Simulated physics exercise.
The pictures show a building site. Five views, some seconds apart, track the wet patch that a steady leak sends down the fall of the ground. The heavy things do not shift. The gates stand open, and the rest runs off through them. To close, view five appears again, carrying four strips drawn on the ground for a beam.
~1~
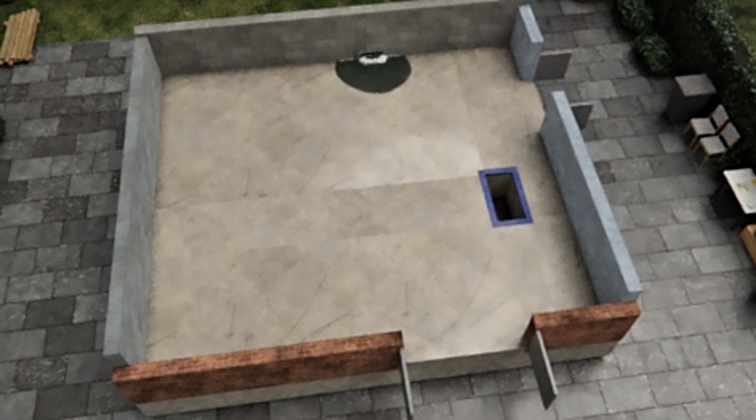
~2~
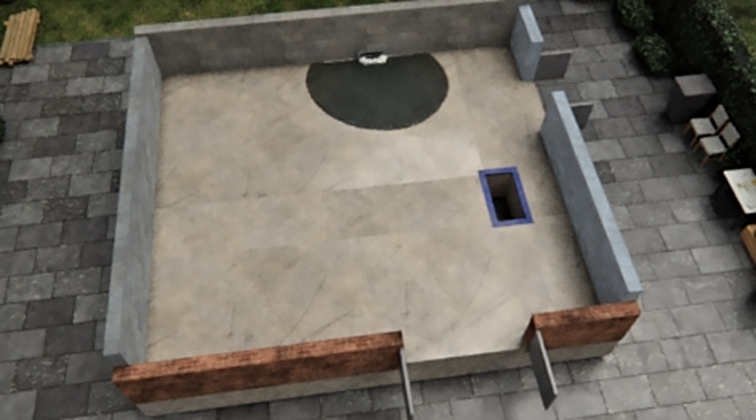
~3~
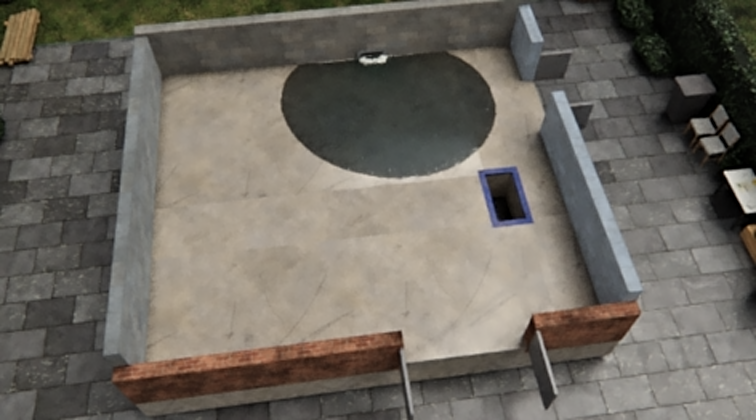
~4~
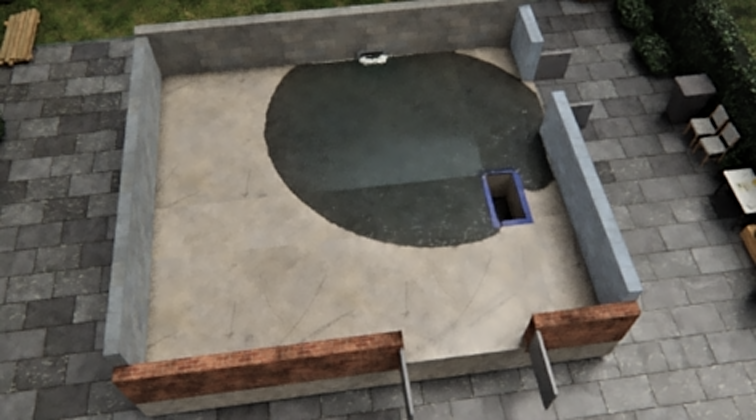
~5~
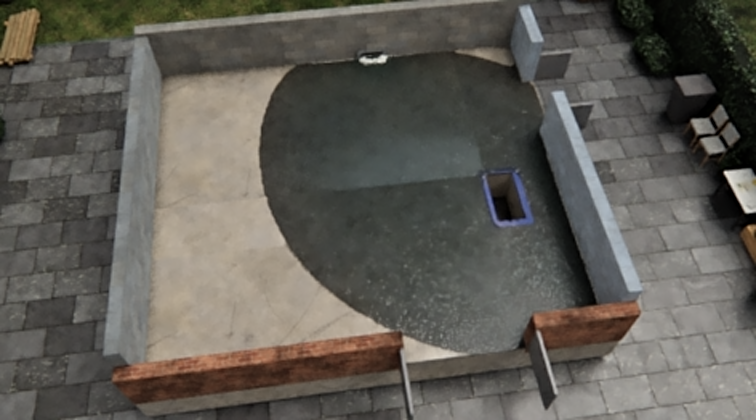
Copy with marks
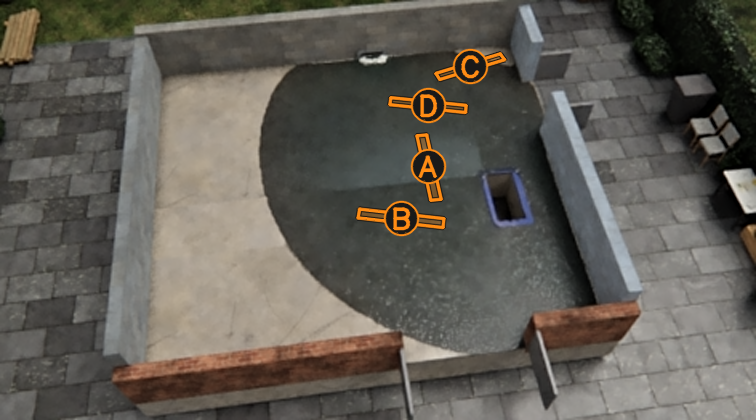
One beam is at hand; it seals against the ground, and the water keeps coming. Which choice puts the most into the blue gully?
Place B does it best.
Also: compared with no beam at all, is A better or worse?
Place A is worse.
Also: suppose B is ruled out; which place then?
Place C.
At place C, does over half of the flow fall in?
No, it does not.
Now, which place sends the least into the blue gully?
The answer is D.
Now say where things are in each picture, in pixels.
In the first picture, outfall at (372, 54); blue gully at (505, 196); open gate at (462, 342); open gate at (531, 105); front seen at (368, 89), 3 % of the ground wet; blue gully still dry.
In the second picture, front seen at (420, 119), 10 % of the ground wet; blue gully still dry.
In the third picture, front seen at (420, 173), 22 % of the ground wet; blue gully still dry.
In the fourth picture, front seen at (481, 233), 40 % of the ground wet; blue gully taking water.
In the fifth picture, front seen at (586, 280), 61 % of the ground wet; blue gully taking water.
On the marked copy, A from (436, 199) to (421, 135); B from (358, 213) to (443, 223); C from (437, 76) to (502, 56); D from (390, 101) to (465, 108).
Choosing A, about 20 % of the stream goes into the blue gully, about 79 % out by the gates.
Choosing B, about 42 % of the stream goes into the blue gully, about 57 % out by the gates.
Choosing C, about 30 % of the stream goes into the blue gully, about 70 % out by the gates.
Choosing D, about 14 % of the stream goes into the blue gully, about 86 % out by the gates.
